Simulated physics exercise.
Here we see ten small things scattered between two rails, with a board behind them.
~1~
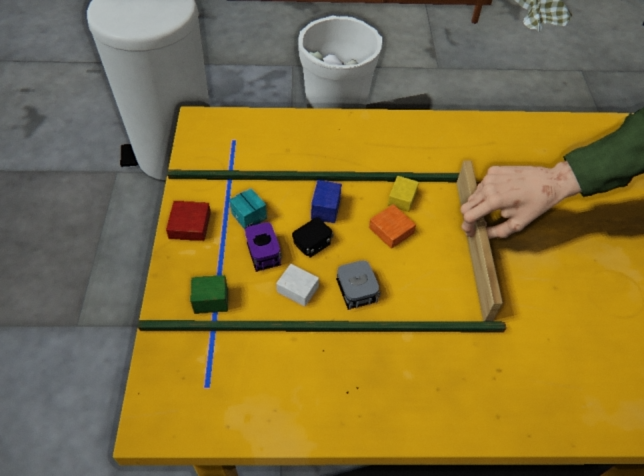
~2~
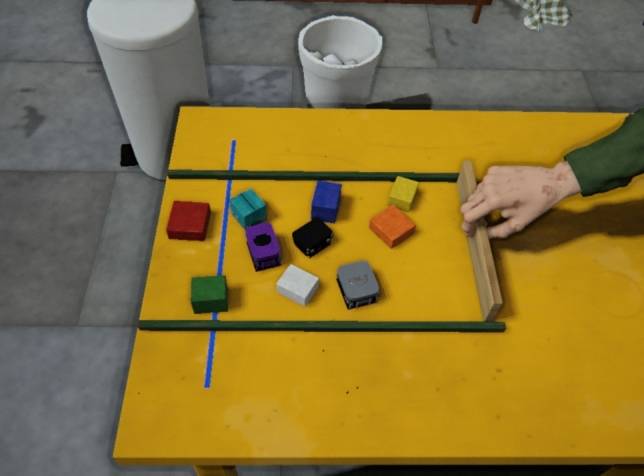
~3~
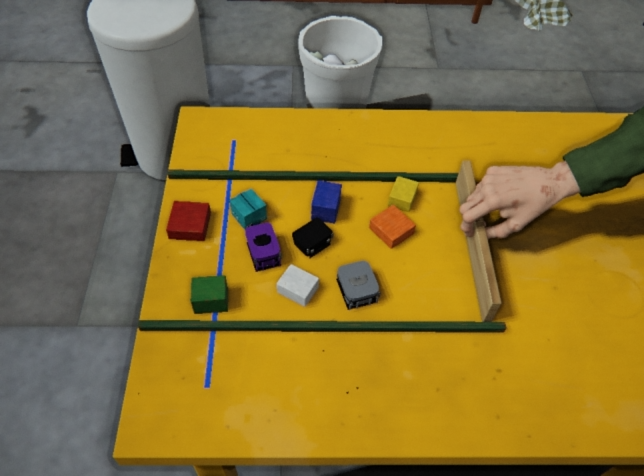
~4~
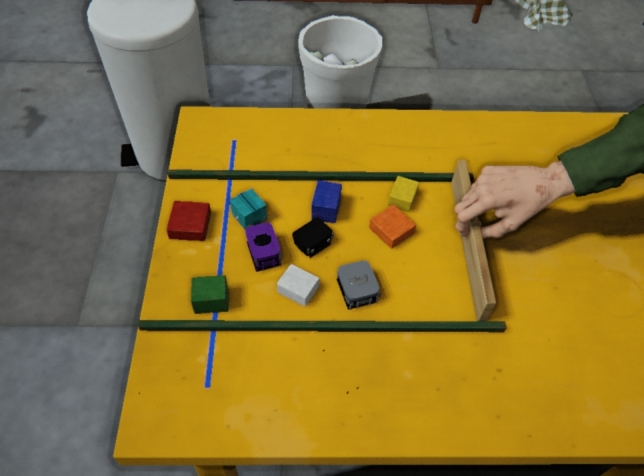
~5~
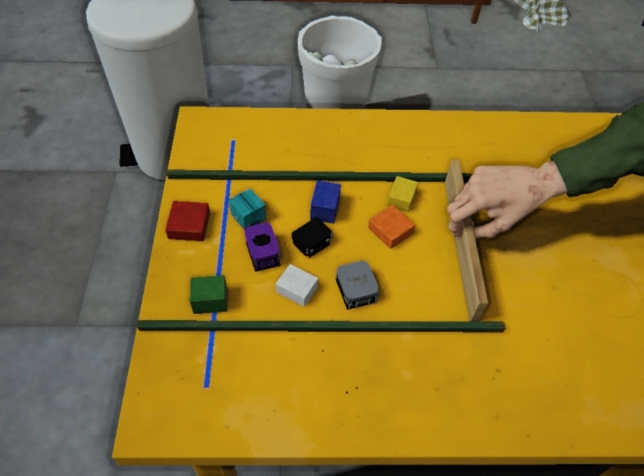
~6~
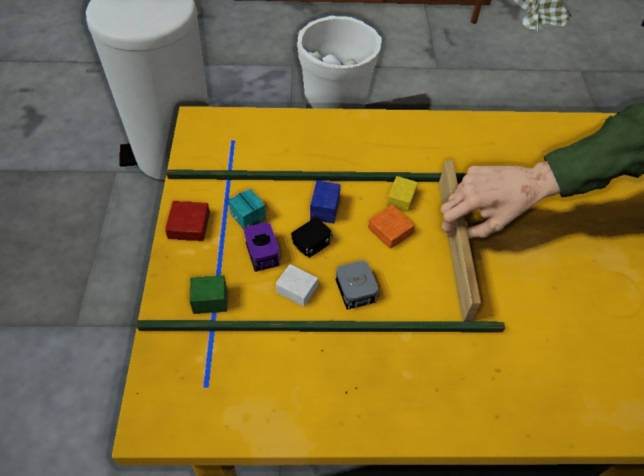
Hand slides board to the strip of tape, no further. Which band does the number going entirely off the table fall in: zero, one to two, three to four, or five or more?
It falls in the one to two band.
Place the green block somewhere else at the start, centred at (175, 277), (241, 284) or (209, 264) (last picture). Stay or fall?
Results in order - down; down; down.
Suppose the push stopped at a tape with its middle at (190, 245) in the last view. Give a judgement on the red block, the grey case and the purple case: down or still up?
The red block? It does not stay. The grey case? It is safe. The purple case? It does not stay.
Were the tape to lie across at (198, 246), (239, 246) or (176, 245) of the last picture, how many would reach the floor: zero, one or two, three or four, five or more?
Taking the places one by one, it comes to either three or four; one or two; more than four.
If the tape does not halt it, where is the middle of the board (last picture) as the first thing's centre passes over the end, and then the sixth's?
In pixels, around (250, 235) followed by around (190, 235).
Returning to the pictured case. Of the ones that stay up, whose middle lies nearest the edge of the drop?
Looks like the purple case to me.
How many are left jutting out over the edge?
I'd put it at 2.
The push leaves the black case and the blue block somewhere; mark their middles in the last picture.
About (177, 250), and the other about (188, 195).
A little later, none off yet; red block at rest near (188, 221); green block at rest near (209, 295); turquoise box at rest near (248, 209).
Next, none off yet; red block at rest near (187, 221); green block at rest near (207, 295); turquoise box shifted about its own width near (225, 215).
When it is over, the number that fall off is one or two; down, green block and red block.
